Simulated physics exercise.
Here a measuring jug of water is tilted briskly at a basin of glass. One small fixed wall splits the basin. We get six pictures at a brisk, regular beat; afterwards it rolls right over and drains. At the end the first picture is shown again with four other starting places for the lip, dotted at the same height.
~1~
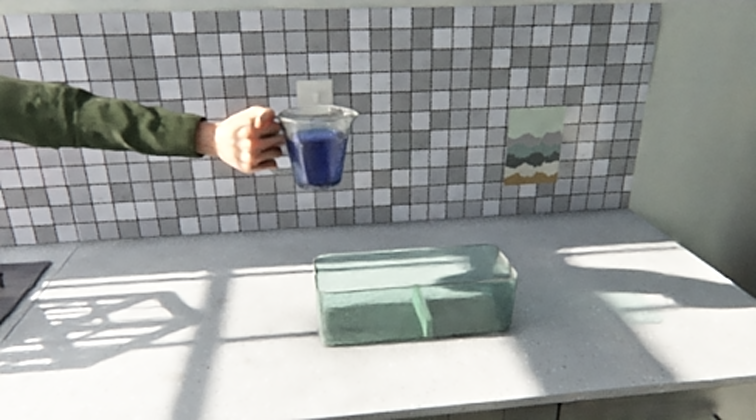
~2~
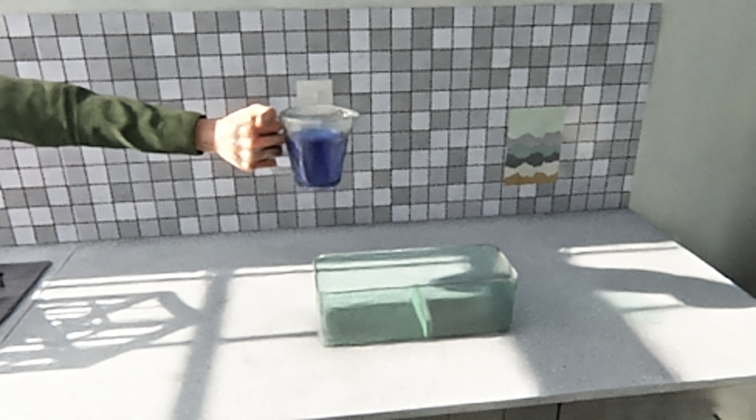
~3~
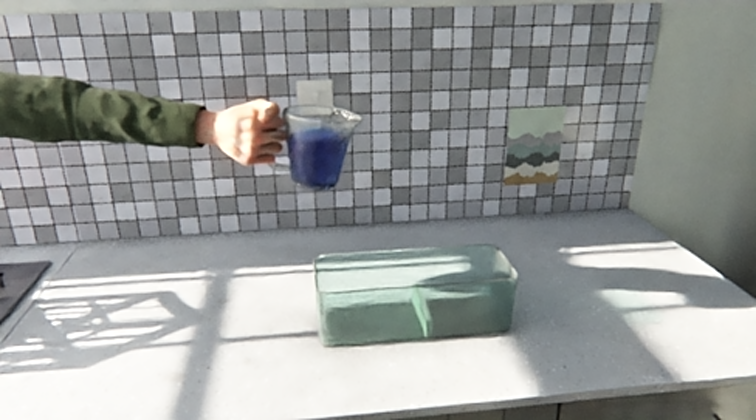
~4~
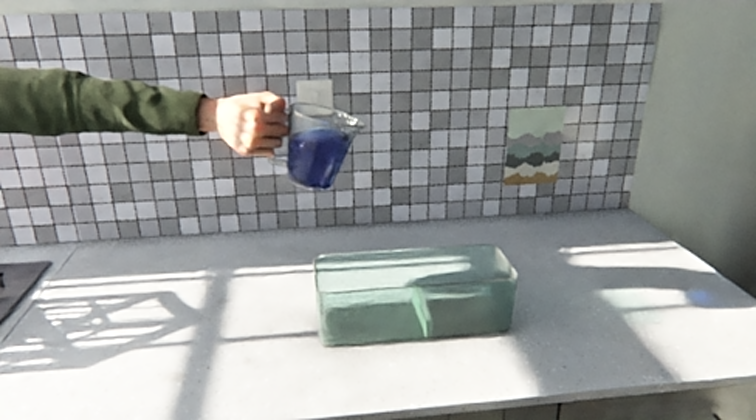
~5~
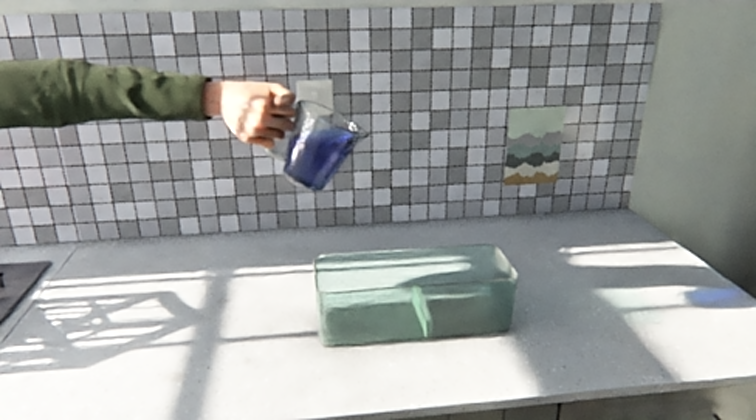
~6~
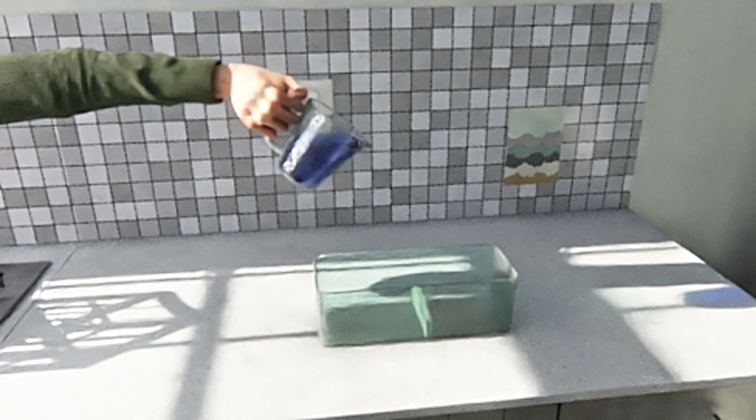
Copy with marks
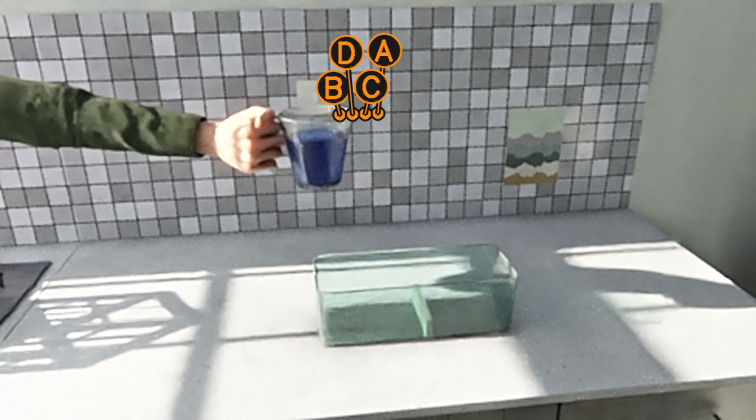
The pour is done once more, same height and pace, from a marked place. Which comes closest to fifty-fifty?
Go for A.
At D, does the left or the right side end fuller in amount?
The left one.
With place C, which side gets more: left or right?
More ends on the left.
On the marked copy, A at (377, 113); B at (339, 114); C at (365, 113); D at (352, 114).
With A, about 46 % ends left of the wall and 49 % right of it; 4 % is lost outside.
With B, about 82 % ends left of the wall and 11 % right of it; 7 % is lost outside.
With C, about 77 % ends left of the wall and 15 % right of it; 8 % is lost outside.
With D, about 85 % ends left of the wall and 7 % right of it; 8 % is lost outside.
